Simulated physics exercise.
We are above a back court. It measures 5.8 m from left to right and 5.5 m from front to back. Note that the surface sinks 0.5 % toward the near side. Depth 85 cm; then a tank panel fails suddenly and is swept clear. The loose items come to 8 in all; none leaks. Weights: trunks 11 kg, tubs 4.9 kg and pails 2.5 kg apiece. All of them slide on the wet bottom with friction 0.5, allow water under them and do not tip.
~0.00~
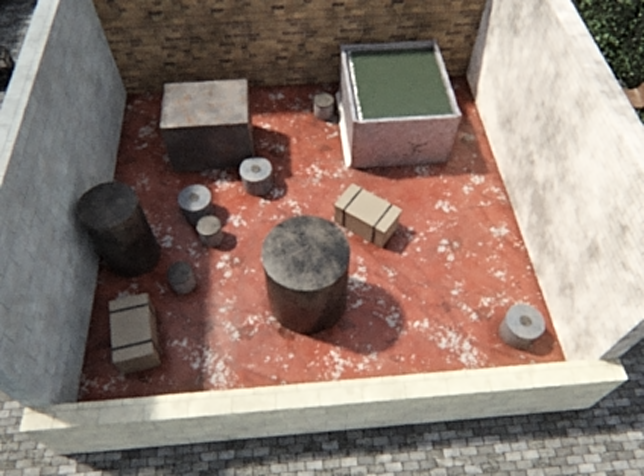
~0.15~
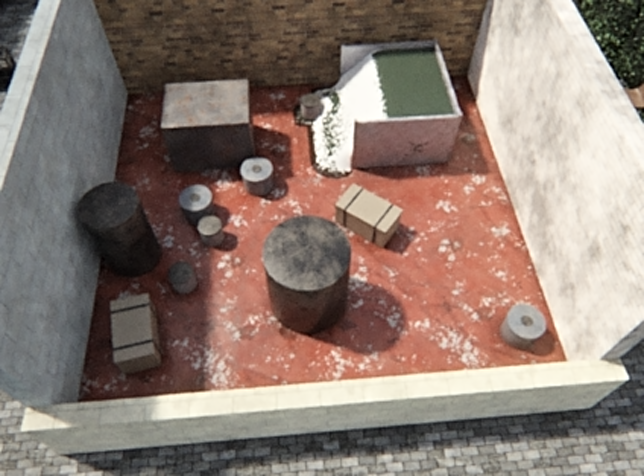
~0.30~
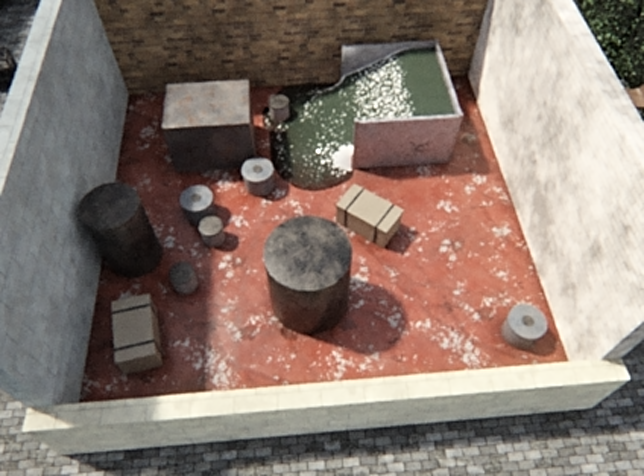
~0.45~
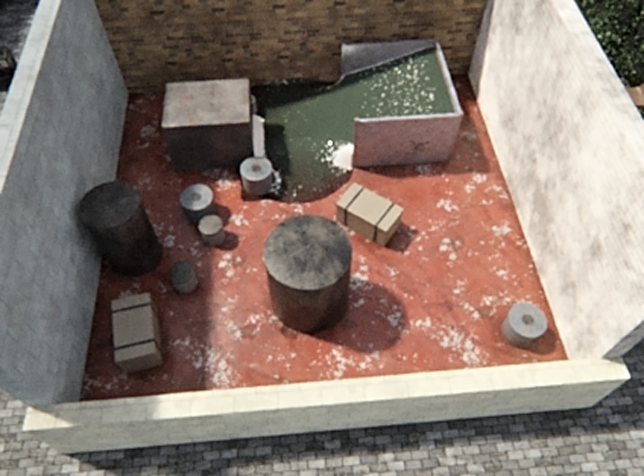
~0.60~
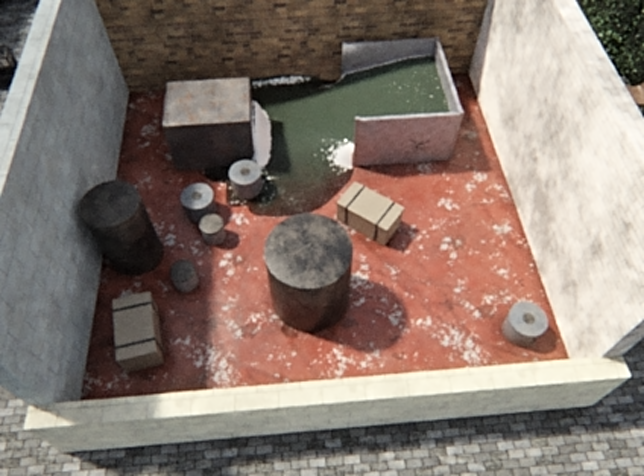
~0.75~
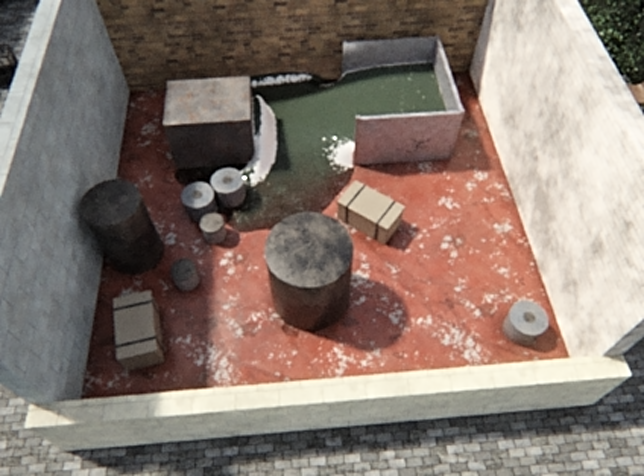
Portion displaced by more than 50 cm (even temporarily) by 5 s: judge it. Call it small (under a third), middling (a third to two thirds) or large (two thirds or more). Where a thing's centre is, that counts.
Large, two thirds or more.
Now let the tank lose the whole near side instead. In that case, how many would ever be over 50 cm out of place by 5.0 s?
In that case the number is 5.
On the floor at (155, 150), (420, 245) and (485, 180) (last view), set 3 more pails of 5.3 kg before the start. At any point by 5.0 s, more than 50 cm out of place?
First goes beyond, second stays inside, third stays inside.
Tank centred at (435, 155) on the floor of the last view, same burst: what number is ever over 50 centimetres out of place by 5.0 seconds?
Then 7 of them would.
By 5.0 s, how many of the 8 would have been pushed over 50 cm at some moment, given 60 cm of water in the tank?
Then 6.
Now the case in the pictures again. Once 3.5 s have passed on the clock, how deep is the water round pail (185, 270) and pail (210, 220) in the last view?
Around 24 cm and 9 cm.
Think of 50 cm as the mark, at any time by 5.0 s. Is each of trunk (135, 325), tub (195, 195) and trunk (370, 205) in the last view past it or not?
Listed in sequence: Higher; higher; lower for the last.
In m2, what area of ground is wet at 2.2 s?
My estimate is roughly 18 m2.
After 1.1 s 2 of 8 are over 50 cm from their spots; 2 afloat.
After 2.2 s 6 of 8 are over 50 cm from their spots; 6 afloat.
After 3.5 s 5 of 8 are over 50 cm from their spots; 6 afloat.
After 5.0 s 5 of 8 are over 50 cm from their spots, and 6 have been at some point; 6 afloat.
